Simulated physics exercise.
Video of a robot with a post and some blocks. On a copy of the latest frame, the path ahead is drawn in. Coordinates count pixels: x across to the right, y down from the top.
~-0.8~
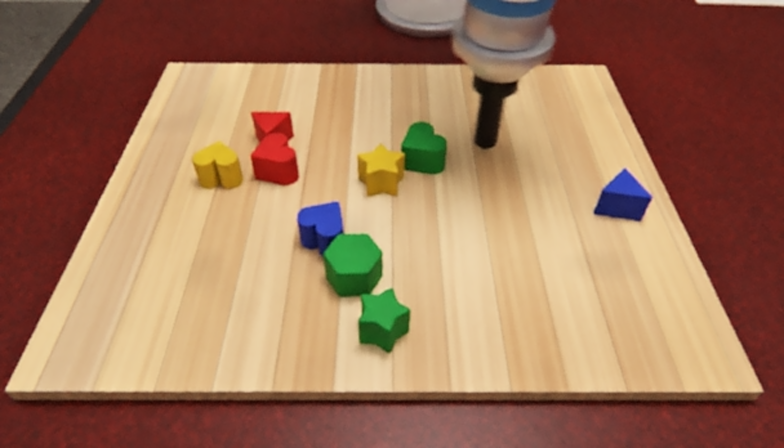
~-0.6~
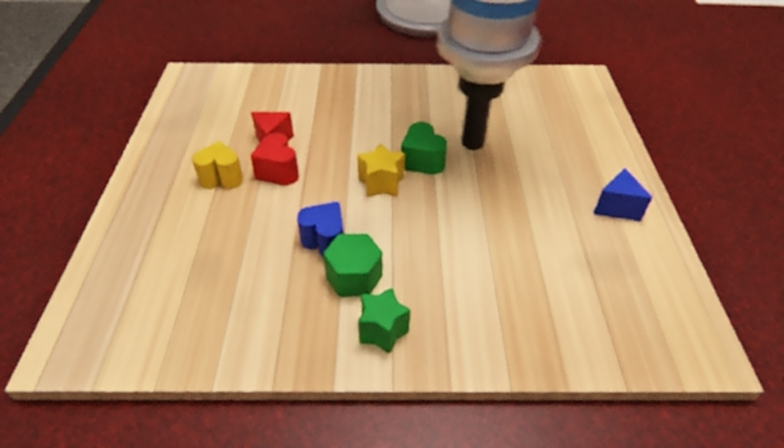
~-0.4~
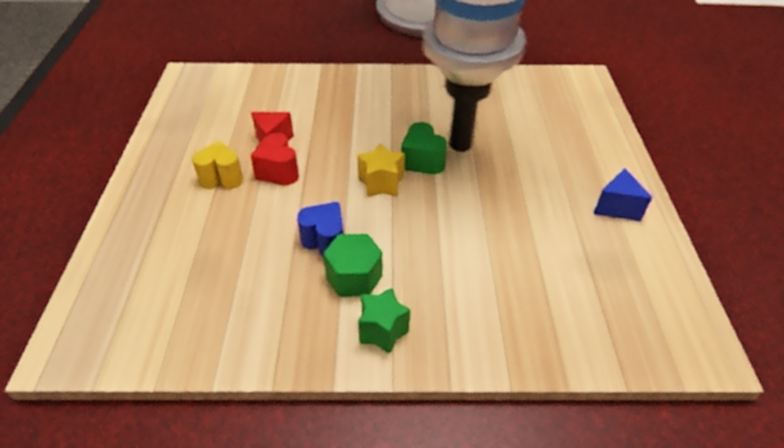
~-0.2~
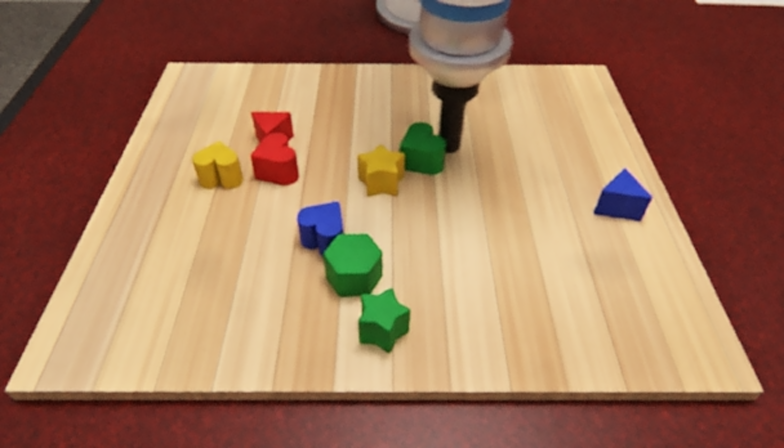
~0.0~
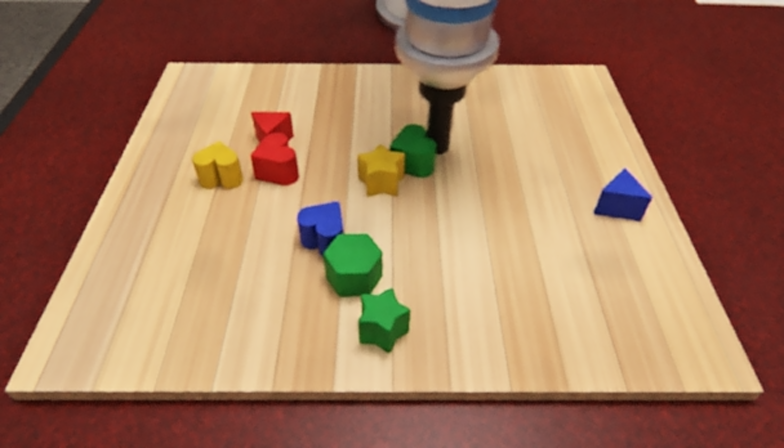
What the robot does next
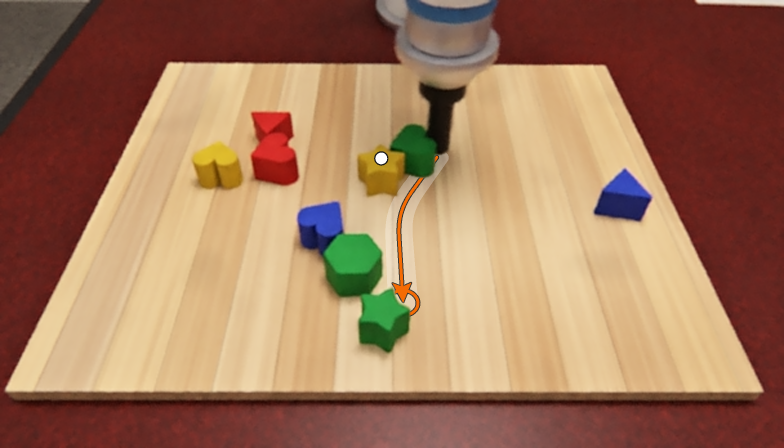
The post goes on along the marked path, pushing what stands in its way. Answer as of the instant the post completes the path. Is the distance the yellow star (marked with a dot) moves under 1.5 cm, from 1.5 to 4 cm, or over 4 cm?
Shift of 1.5 to 4 cm.
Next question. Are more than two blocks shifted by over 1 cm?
I'd say no.
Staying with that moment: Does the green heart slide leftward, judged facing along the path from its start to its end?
I expect not.
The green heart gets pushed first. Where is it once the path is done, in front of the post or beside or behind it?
Fallen away.
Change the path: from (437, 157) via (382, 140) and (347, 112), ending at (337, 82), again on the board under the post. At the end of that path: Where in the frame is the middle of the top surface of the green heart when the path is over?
It should be at (379, 135) by then.
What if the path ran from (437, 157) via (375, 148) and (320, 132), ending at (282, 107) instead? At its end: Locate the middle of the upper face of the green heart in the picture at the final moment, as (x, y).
If I read the scene right, the answer is (359, 140).
Drawn move, from (437, 157) by way of (400, 218) to (403, 303); the dot is on the yellow star.
What follows on the original path. One third of the way, post (409, 188); yellow star (346, 165), turned 20° clockwise; green heart (388, 156), turned 55° clockwise.
Two thirds of the way, post (400, 236); yellow star (346, 165), turned 20° clockwise; green heart (388, 156), turned 55° clockwise.
At the end, post (403, 295); yellow star (346, 165), turned 20° clockwise; green star still; green heart (388, 156), turned 55° clockwise.
